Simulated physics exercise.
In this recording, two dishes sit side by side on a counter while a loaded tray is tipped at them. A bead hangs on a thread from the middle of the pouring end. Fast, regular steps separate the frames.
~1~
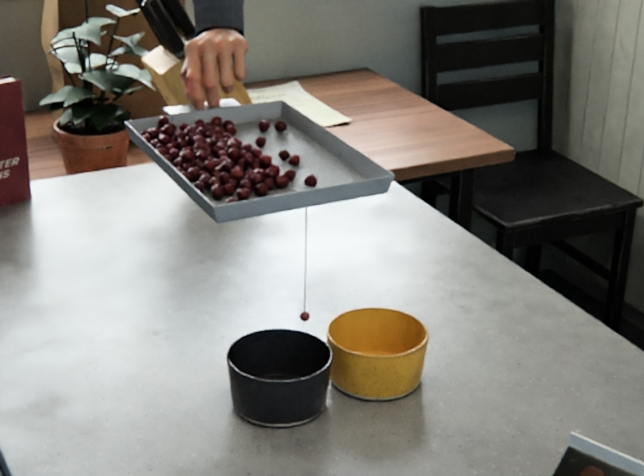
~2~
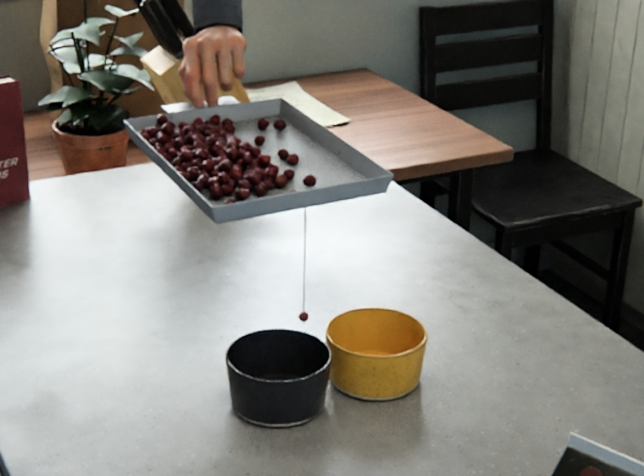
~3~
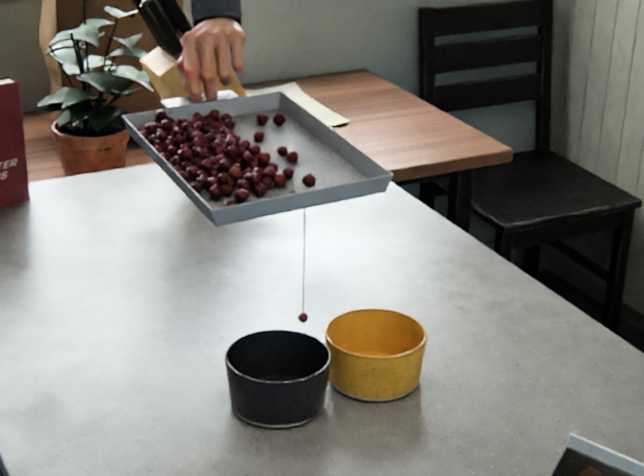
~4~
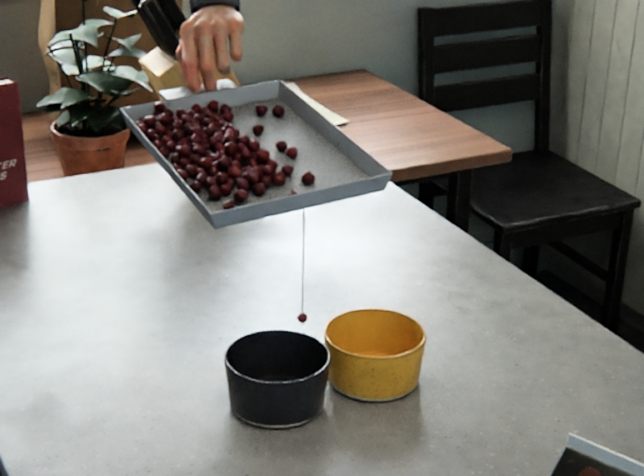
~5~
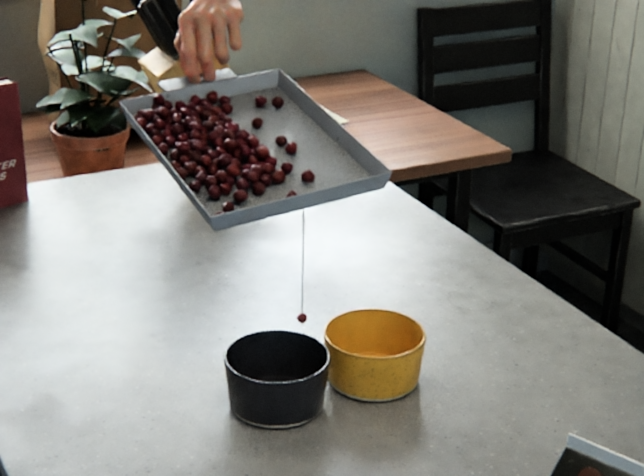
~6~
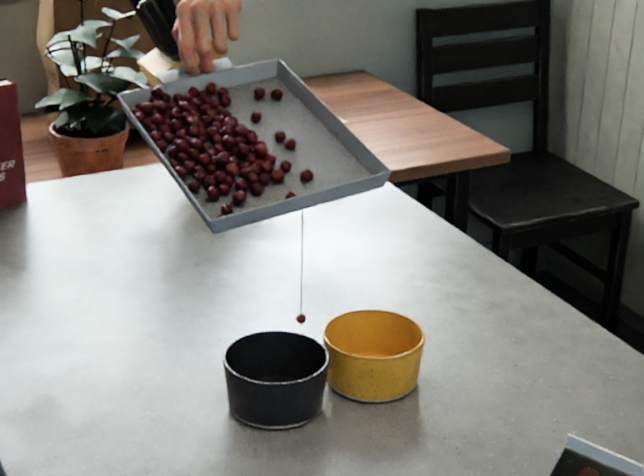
A hand gradually tilts a grey tray of dark red cherries above two bowls.
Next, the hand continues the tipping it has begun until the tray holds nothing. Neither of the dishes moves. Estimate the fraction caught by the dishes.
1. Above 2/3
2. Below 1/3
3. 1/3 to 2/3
(3) 1/3 to 2/3.
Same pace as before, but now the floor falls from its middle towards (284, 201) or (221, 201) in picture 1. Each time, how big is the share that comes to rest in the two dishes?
In order: About 50, then 30 percent.
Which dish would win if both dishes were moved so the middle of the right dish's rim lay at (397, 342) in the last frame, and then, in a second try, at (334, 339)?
First try, the dish at left; second try, the dish at left.
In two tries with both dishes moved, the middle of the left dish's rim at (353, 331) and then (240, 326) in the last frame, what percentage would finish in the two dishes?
0 per cent the first time, 0 per cent the second time.
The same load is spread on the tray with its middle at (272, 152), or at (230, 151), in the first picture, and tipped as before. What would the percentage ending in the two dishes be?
Close to 50 in a hundred, then close to 50 in a hundred.
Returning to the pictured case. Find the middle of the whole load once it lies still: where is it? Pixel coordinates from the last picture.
The centre comes to rest near (250, 411).
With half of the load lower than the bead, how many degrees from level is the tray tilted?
That happens at around 95°.
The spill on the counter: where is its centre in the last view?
At about (189, 440).
Just after the last frame, tray tipped steeply; almost all on the tray; just a few outside both; just a few in the air.
A moment on, tray tipped right over; roughly half on the tray; roughly a quarter in the left dish; about a tenth outside both; roughly a quarter in the air.
Further on, tray tipped past a quarter turn; roughly half in the left dish; roughly half outside both.
When it is over, tray tipped past a quarter turn; roughly half in the left dish; not one in the right dish; roughly half outside both.
